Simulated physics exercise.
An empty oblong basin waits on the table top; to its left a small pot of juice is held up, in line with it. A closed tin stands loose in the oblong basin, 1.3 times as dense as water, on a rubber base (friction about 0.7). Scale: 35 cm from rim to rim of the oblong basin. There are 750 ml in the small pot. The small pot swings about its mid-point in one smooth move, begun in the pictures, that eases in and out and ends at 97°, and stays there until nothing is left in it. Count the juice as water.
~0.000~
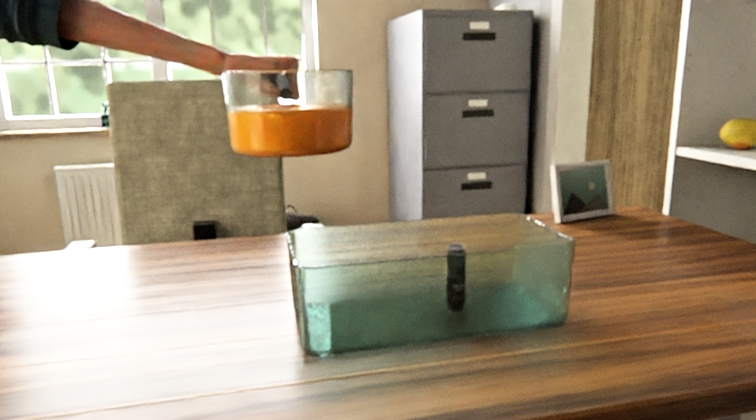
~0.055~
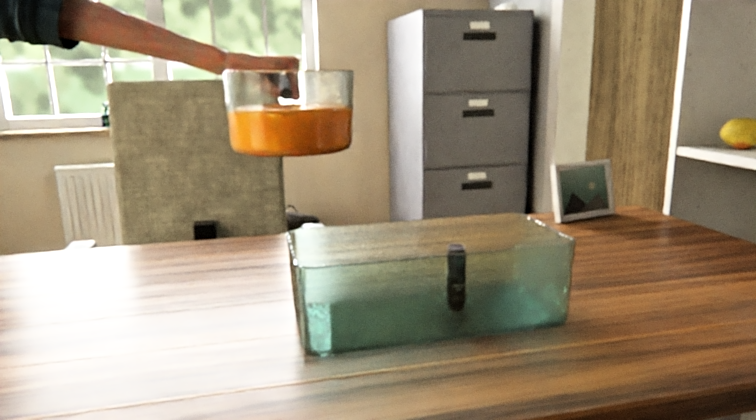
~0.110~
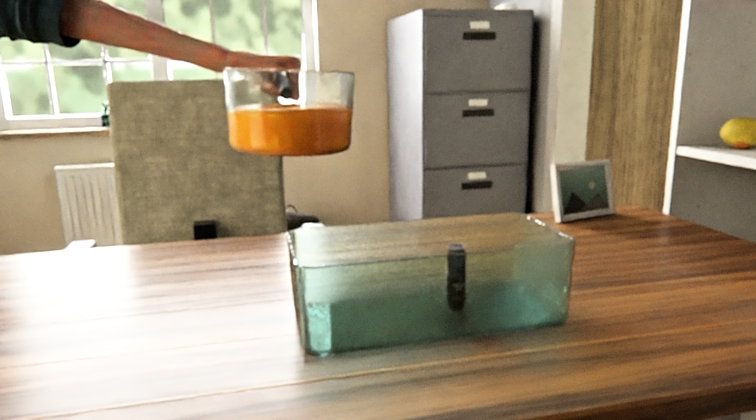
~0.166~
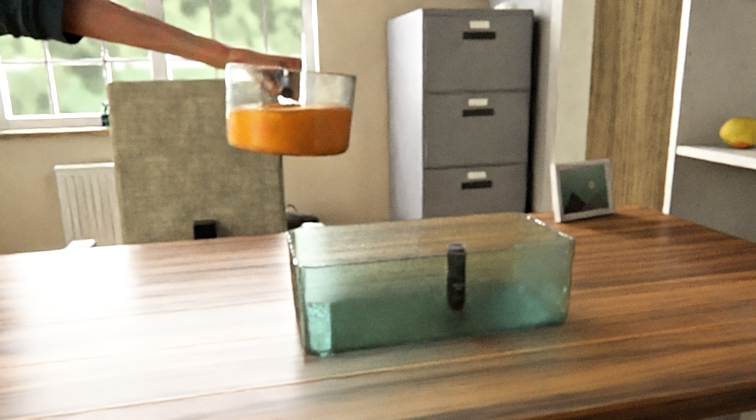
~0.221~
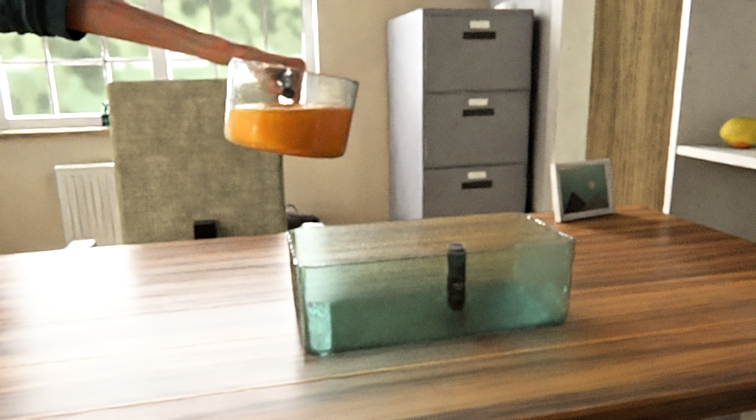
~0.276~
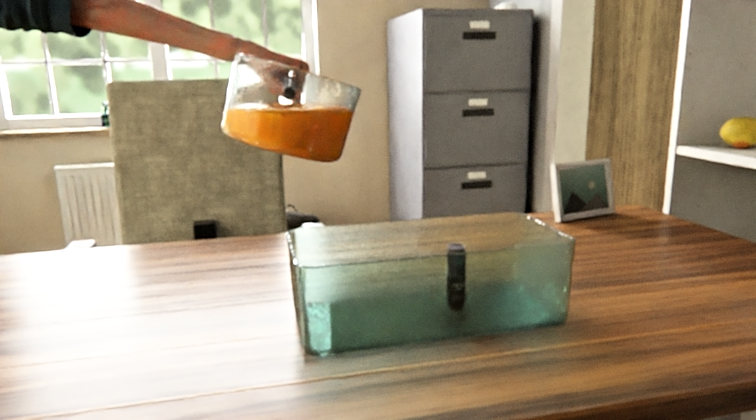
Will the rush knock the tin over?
The tin remains upright.
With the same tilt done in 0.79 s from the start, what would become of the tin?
The tin keeps standing.
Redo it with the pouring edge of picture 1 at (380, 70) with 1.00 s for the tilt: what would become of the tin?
Then it topples.
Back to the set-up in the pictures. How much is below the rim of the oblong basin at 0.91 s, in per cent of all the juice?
Near 56 in a hundred.
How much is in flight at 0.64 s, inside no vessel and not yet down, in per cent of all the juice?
About 24 per cent.
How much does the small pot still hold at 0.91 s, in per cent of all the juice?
Some 24 per cent.
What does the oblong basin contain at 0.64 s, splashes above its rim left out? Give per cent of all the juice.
Some 1 per cent.
Then, 0.64 s in, the tilt is 70° and 75 per cent is still to pour; the tin stands where it began.
Then, 0.91 s in, the tilt is 95° and 25 per cent is still to pour; the tin stands where it began.
Then, 1.19 s in, the tilt is 97° and 5 per cent is still to pour; the tin stands where it began.
Then, 1.50 s in, the tilt is 97° and 1 per cent is still to pour; the tin stands where it began.
Finally, the tin stands where it began.
